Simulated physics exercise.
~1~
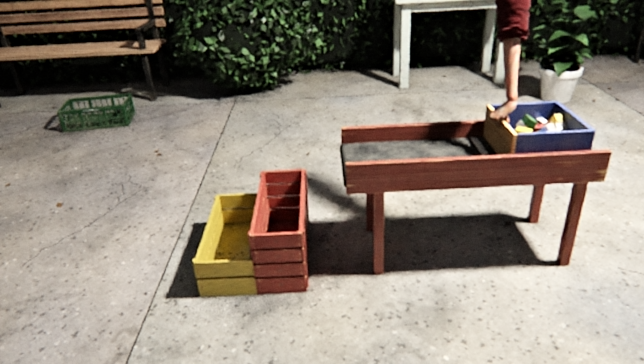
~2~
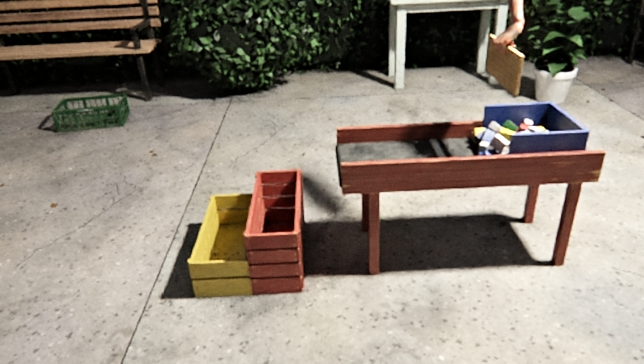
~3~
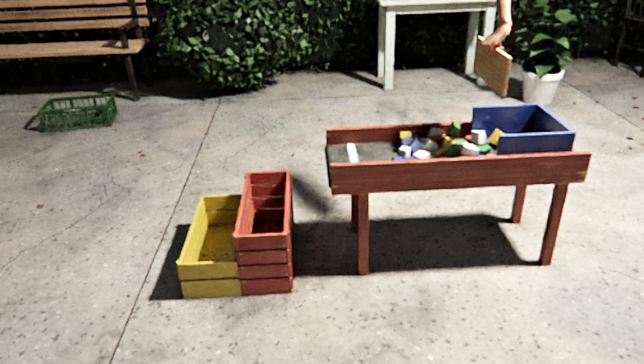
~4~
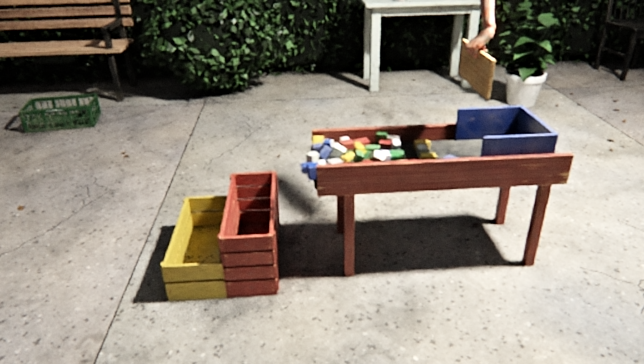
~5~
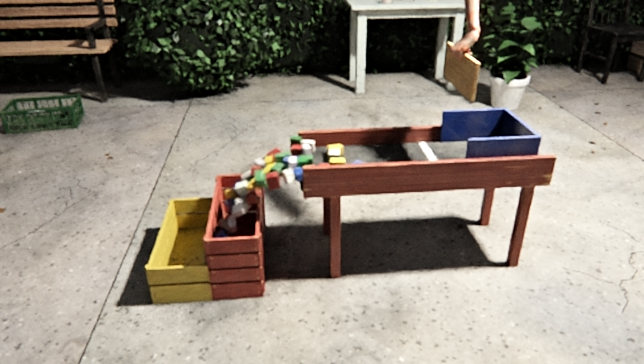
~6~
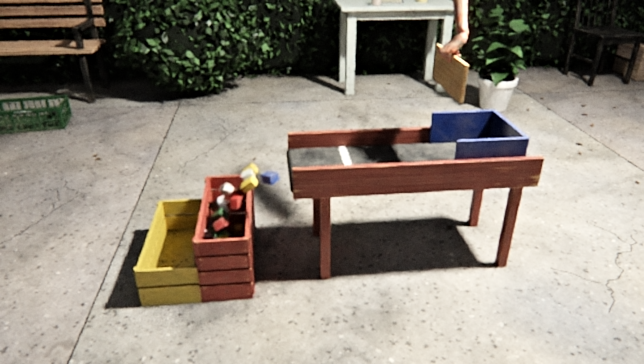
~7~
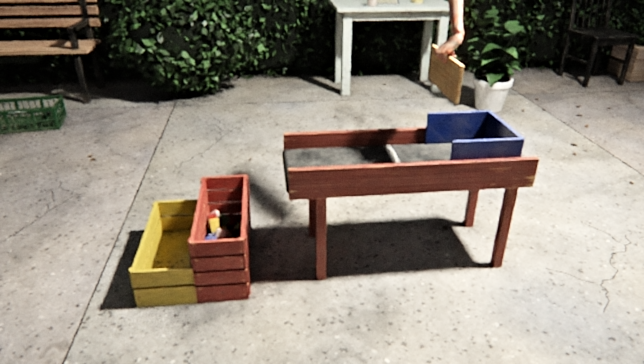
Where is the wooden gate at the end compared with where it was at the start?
At the start the gate is down at the left side of the blue pen, with a hand on it. By the end it is held up in the air by the hand, clear of the pen and in front of the white table and potted plant.
